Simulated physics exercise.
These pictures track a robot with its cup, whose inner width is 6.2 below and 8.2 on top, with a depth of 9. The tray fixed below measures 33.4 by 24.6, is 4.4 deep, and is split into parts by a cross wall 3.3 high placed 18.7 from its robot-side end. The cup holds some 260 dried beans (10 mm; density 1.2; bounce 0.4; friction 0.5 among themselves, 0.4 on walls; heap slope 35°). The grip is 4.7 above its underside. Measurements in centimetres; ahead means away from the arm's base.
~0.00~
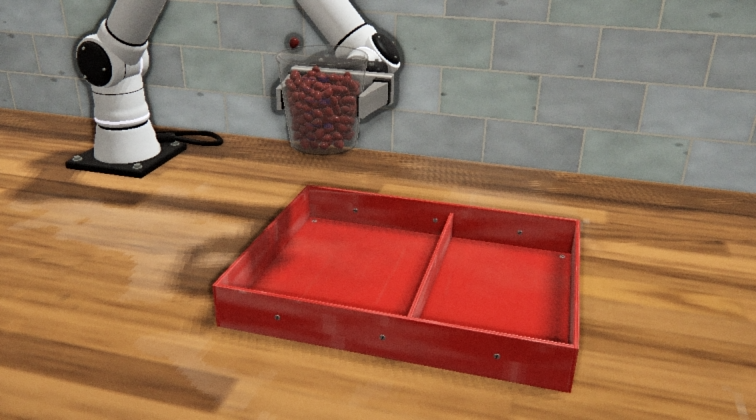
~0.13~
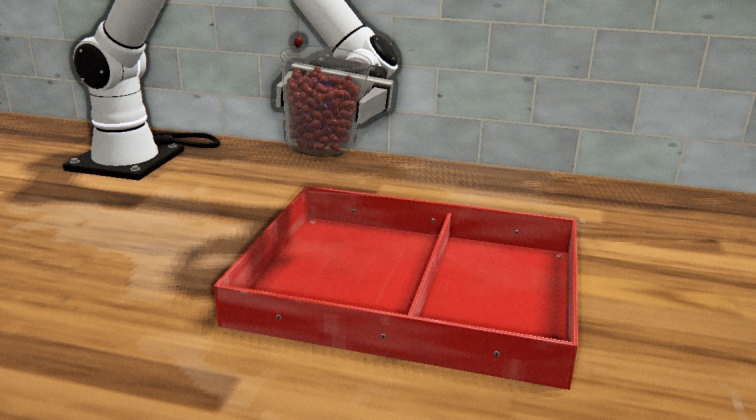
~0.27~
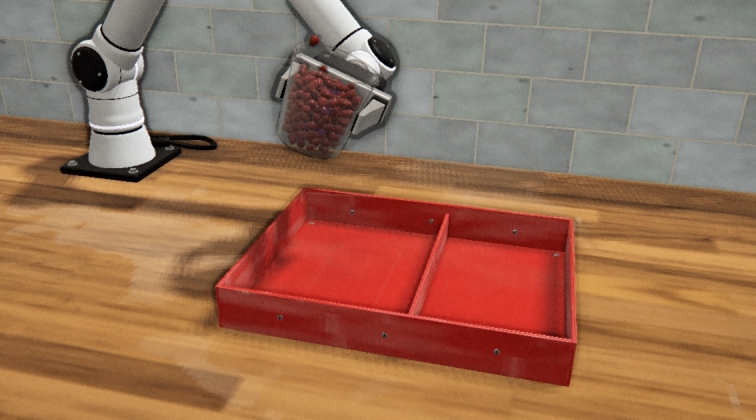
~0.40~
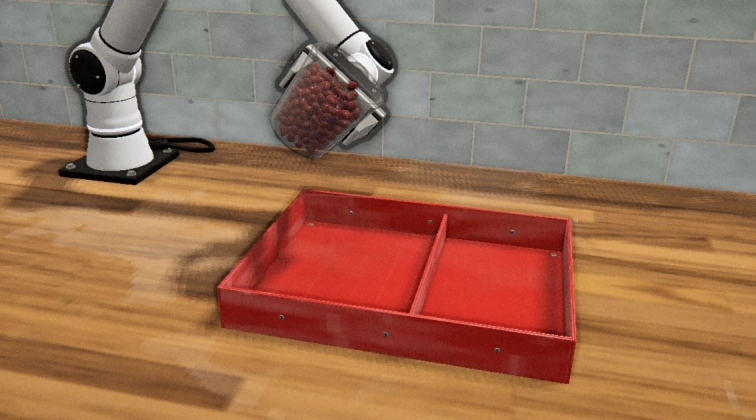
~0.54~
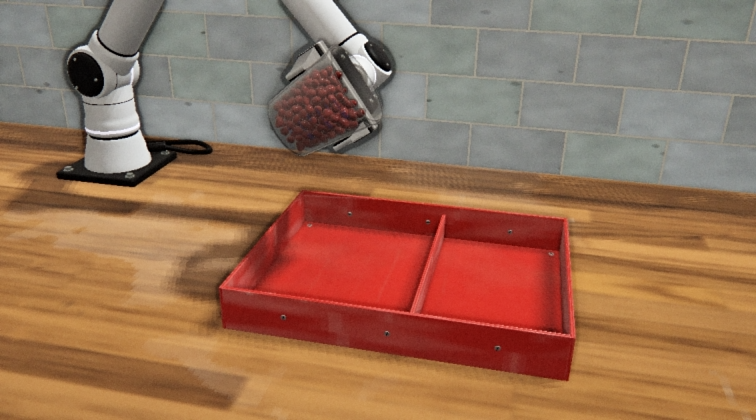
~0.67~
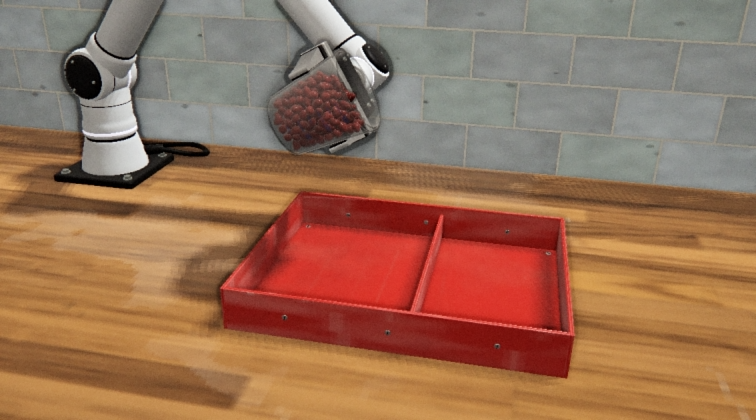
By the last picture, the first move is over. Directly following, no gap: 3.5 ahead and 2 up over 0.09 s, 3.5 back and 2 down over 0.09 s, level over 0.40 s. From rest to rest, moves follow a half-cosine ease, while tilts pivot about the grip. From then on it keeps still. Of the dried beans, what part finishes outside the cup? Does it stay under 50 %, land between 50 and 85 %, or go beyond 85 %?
It lands between 50 and 85 %.
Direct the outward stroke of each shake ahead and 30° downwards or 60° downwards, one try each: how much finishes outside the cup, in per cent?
First try some 10 %, second try some 5 %.
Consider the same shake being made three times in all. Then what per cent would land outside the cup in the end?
Then roughly 75 percent.
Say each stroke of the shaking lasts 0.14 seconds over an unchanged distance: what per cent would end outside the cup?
15 %.
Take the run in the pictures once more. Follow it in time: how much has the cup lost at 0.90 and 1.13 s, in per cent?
Readings in order: 55, 60.
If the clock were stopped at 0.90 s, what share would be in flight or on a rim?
Around 54 percent of the load.
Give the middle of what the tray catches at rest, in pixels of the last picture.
I'd say somewhere near (466, 285) in the final view.
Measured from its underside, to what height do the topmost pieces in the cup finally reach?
7.0 cm.
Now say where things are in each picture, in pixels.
In the first picture, cup middle at (323, 102), level; upper third of the load around (320, 88), from x 290 to 355, top at y 40; 259 in the cup.
In the second picture, cup middle at (323, 103), tilted 6° forward; upper third of the load around (320, 90), from x 290 to 355, top at y 40.
In the third picture, cup middle at (322, 105), tilted 21° forward; upper third of the load around (317, 91), from x 285 to 360, top at y 40.
In the fourth picture, cup middle at (321, 106), tilted 40° forward; upper third of the load around (316, 92), from x 280 to 355, top at y 65.
In the fifth picture, cup middle at (321, 107), tilted 55° forward; upper third of the load around (316, 92), from x 280 to 360, top at y 70.
In the sixth picture, cup middle at (321, 109), tilted 61° forward; upper third of the load around (318, 95), from x 280 to 360, top at y 75; 259 in the cup.
After 0.90 s, tilted 58° forward, highest piece 22 above the table; 119 in the cup, 140 in flight or on a rim.
After 1.13 s, tilted 12° forward, highest piece 23 above the table; 110 in the far-side part, 104 in the cup, 45 in the robot-side part.
After 1.45 s, level, highest piece 23 above the table; 110 in the far-side part, 104 in the cup, 45 in the robot-side part.
After 2.50 s, level, highest piece 23 above the table; 110 in the far-side part, 104 in the cup, 45 in the robot-side part.
At rest, 110 in the far-side part, 104 in the cup, 45 in the robot-side part. That is 60 % outside the cup.
